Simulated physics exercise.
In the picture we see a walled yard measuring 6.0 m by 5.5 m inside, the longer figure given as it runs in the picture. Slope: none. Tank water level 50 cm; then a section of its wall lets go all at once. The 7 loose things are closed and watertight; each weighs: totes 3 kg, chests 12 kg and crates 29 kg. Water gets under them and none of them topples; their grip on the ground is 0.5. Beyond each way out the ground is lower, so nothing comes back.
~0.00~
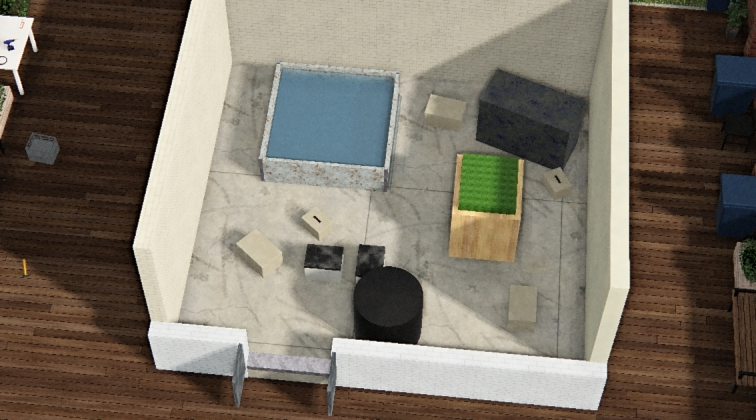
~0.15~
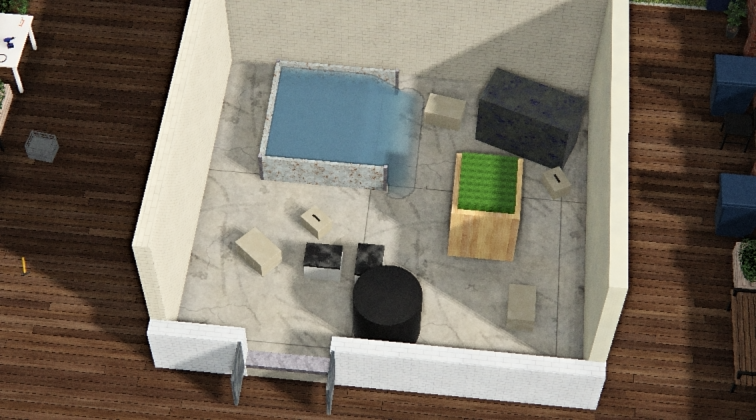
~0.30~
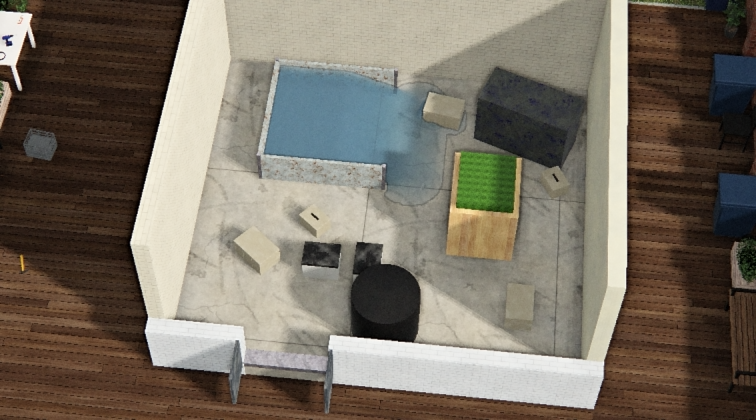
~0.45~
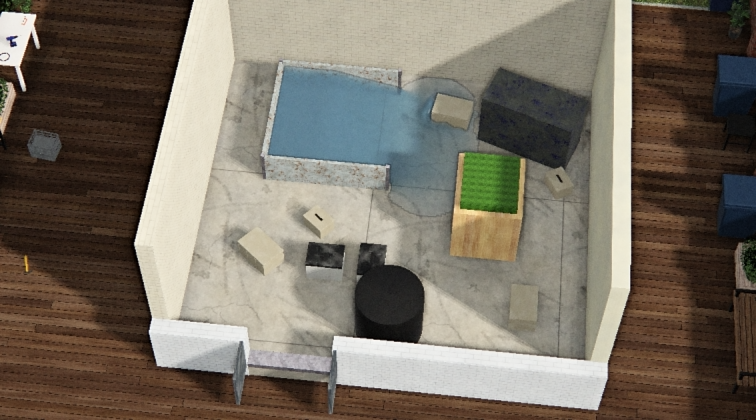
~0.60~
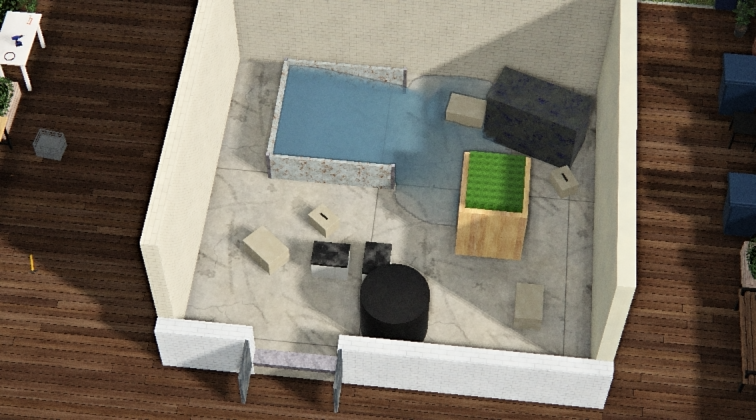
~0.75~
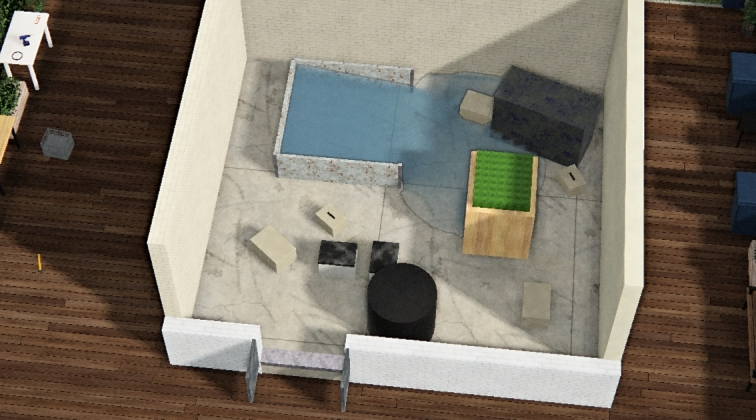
Blue water fills a stone-walled tank at the back left of a pale walled yard, seen from high above with dark wooden decking around it. A dark block stands back right, near a wooden box topped with green, with a black cylinder at the front and small beige and black boxes scattered about. The tank's right side opens, water spreads rightward across the floor, and a beige box slides right toward the dark block as the view drifts slightly.
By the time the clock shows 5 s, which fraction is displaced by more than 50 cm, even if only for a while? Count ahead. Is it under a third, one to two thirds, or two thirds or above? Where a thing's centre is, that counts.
The fraction will be beneath one in three.
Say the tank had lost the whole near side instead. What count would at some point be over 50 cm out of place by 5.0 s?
Result: 4 of them.
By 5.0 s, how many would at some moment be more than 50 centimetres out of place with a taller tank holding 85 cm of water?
In that case the number is 5.
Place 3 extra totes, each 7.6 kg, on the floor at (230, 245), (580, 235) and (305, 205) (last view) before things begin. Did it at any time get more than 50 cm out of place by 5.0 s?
Order as listed: Inside half a metre / beyond half a metre / inside half a metre.
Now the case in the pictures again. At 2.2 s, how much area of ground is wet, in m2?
Roughly 16 m2.
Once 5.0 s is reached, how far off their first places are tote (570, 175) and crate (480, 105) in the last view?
Net shifts, in order: 60 cm and 20 cm.
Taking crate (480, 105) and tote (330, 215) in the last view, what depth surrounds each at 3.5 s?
Roughly 17 and 0 cm.
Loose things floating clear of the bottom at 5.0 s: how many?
Just then, the number is 2.
After 1.1 s 0 of 7 are over 50 cm from their spots; 0 afloat.
After 2.2 s 2 of 7 are over 50 cm from their spots; 2 afloat.
After 3.5 s 2 of 7 are over 50 cm from their spots; 2 afloat.
After 5.0 s 1 of 7 are over 50 cm from their spots, and 2 have been at some point; 2 afloat.
